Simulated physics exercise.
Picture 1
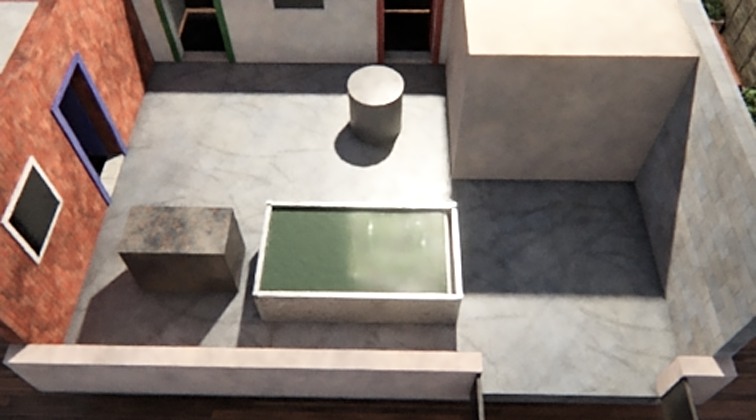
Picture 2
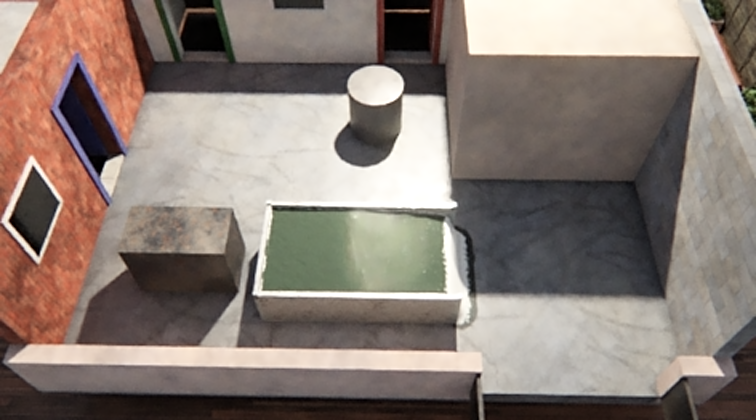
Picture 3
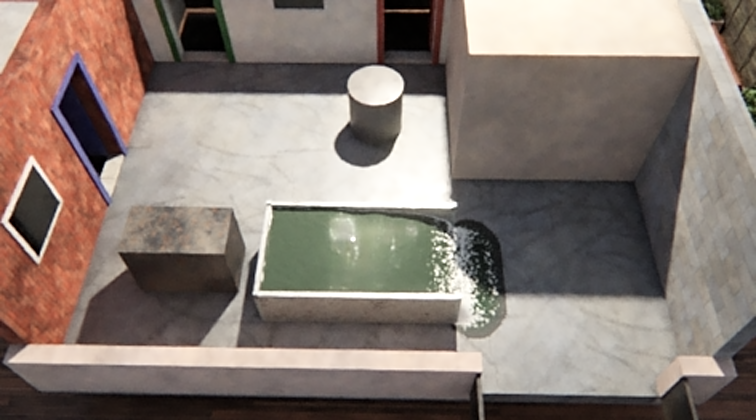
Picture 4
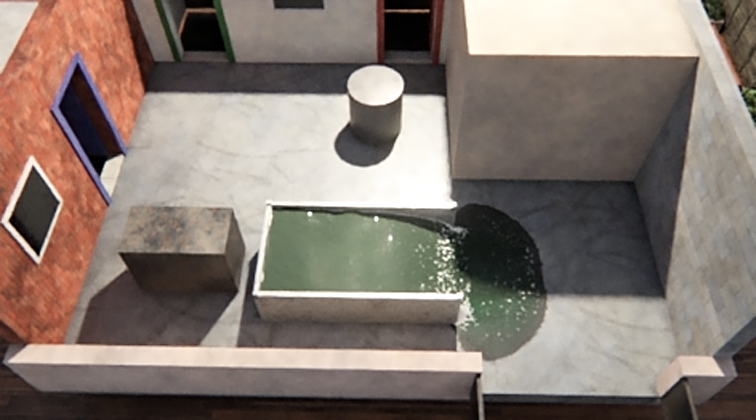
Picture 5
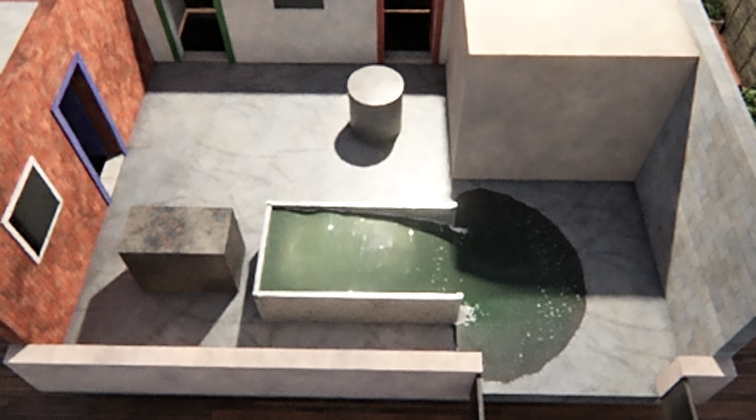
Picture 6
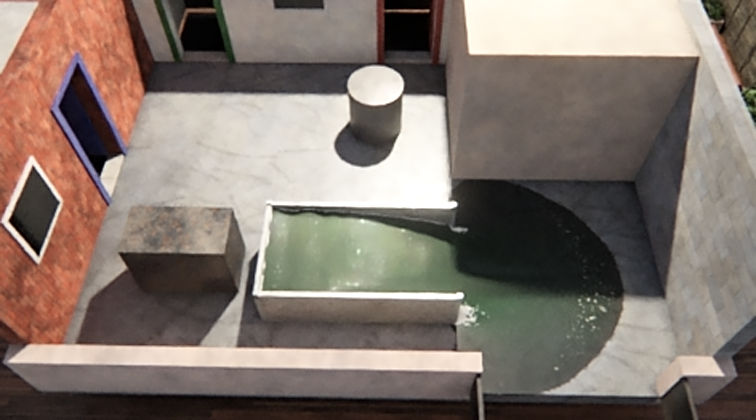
A walled service yard with a pale stone floor is seen from overhead, with an orange brick wall on the left. A white-rimmed tank of green water sits near the centre, between a dark block and a large pale block, with a grey cylinder behind. The tank's right end opens and water pours out, spreading rightward in a widening dark, rounded sheet.
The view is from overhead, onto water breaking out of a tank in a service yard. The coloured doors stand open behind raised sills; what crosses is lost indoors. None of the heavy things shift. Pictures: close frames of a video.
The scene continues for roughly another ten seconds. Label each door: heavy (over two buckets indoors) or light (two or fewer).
Green door - light; red door - light; blue door - light.
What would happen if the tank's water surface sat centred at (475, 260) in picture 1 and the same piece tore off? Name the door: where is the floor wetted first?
Answer: The door marked blue.
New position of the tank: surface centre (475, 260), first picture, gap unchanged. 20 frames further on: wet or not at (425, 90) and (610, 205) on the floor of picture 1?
Bone-dry, soaked.
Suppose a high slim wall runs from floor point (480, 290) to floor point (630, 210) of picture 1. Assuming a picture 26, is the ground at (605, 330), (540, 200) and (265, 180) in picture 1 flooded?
Submerged; submerged; untouched.
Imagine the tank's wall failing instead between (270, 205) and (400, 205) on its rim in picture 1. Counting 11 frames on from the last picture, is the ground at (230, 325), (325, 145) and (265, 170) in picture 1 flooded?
Listed order gives left alone; sopping; sopping.
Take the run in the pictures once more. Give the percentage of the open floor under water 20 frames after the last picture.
Close to 25 %.
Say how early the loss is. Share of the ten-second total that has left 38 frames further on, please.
My figure: 65 percent.
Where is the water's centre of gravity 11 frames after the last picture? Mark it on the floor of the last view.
I'd place it roughly at (486, 269).
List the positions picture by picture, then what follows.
In the first frame, the tank at (360, 251) is whole and still.
In the second frame, water pours out at (451, 269) and has run to a hidden place.
In the third frame, water pours out at (451, 270) and has run to (467, 224).
In the fourth frame, water pours out at (451, 270) and has run to (519, 231).
In the fifth frame, the front is at (579, 307), out from the gap at (451, 271).
In the sixth frame, water pours out at (451, 271) and has run to (607, 256).
A moment on, water covers 25 % of the floor; the green door not reached, the red door not reached, the blue door not reached.
Next, water covers 25 % of the floor; the green door not reached, the red door not reached, the blue door not reached.
Then, water covers 25 % of the floor; the green door not reached, the red door not reached, the blue door not reached.
Later, water covers 40 % of the floor; the green door not reached, the red door not reached, the blue door not reached.
In the end, water covers 60 % of the floor; the green door not reached, the red door not reached, the blue door wet at the sill, nothing in.
